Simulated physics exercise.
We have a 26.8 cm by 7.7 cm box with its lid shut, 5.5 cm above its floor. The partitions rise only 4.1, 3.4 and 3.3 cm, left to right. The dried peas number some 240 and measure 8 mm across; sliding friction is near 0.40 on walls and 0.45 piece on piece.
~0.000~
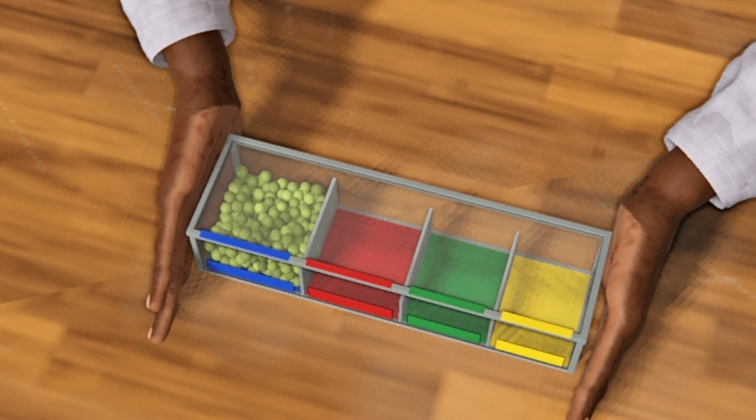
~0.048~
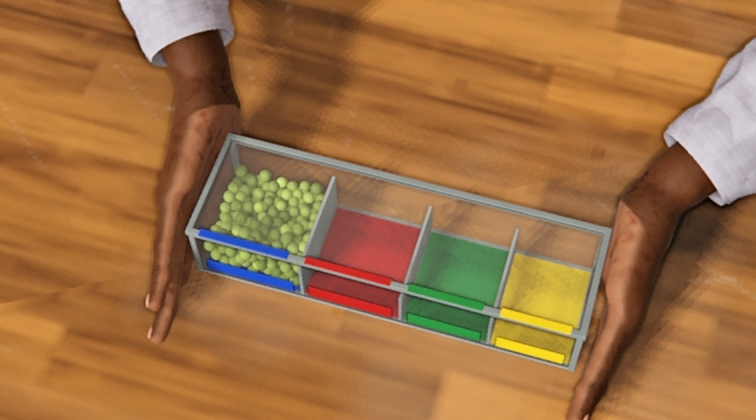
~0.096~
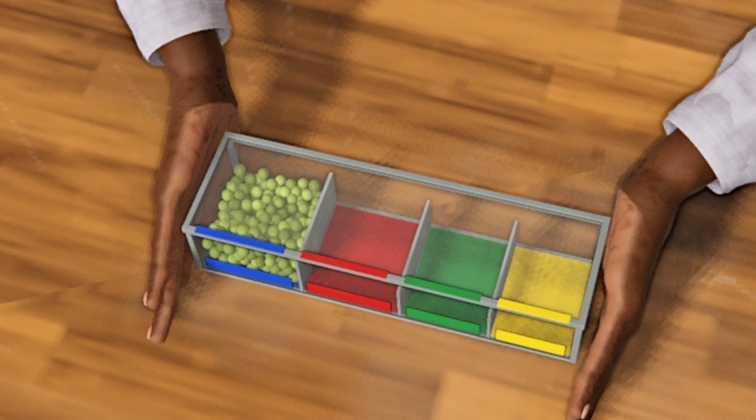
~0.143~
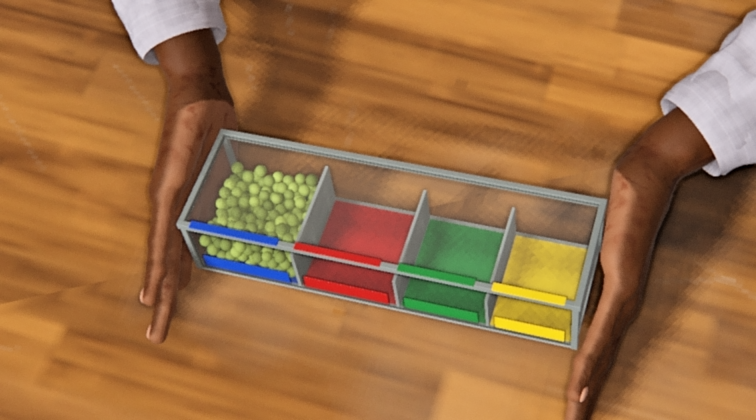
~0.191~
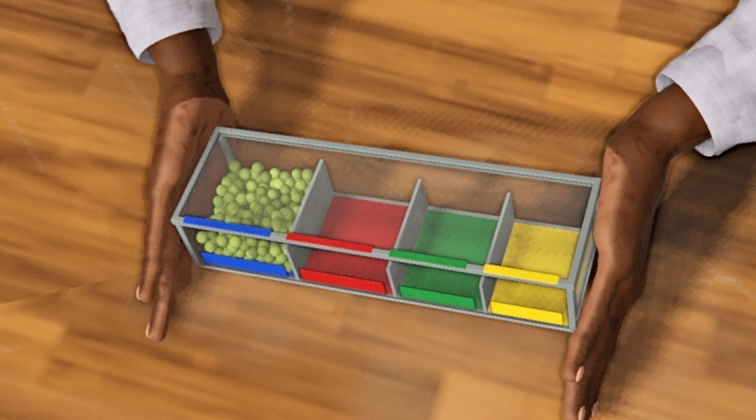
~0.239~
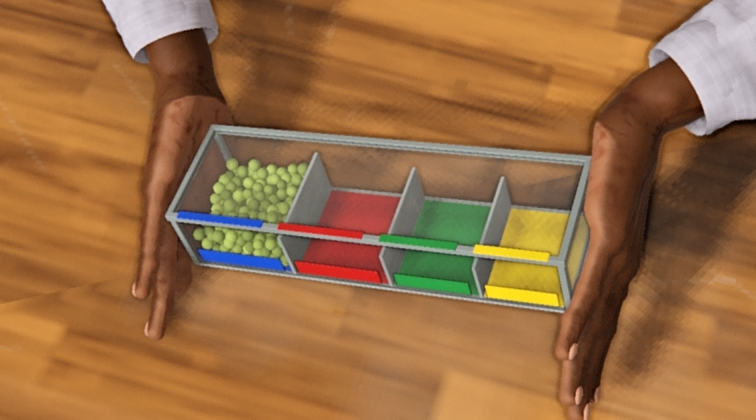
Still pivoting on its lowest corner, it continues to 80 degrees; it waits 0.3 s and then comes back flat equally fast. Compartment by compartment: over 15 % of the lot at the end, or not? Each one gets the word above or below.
Results: Red compartment below; blue compartment above; green compartment below; yellow compartment below.
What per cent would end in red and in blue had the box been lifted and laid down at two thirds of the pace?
In per cent, red gets 0 and blue gets 100.
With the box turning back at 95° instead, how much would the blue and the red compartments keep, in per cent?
You'd find blue with 100 % and red with 0 %.
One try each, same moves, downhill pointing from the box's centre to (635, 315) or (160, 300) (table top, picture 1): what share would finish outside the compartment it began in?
That would be close to 15 per cent, then close to 0 per cent.
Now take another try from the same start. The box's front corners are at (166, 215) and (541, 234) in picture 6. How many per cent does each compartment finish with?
Red = 0 %, blue = 100 %, green = 0 %, yellow = 0 %.
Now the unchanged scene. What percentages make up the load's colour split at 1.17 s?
Red = 0, blue = 100, green = 0, yellow = 0 (per cent).
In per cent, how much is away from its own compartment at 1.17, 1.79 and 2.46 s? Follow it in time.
First 0, next 0, last 0.
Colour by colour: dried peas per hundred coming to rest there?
Red 0; blue 100; green 0; yellow 0 (per cent).
After 1.17 s, tilt 80 degrees; blue 100 %.
Then, at 1.79 s, tilt 42 degrees; blue 100 %.
After 2.46 s, tilt 0 degrees; blue 100 %.
At rest (3.0 s), red 0 %, blue 100 %, green 0 %, yellow 0 %.
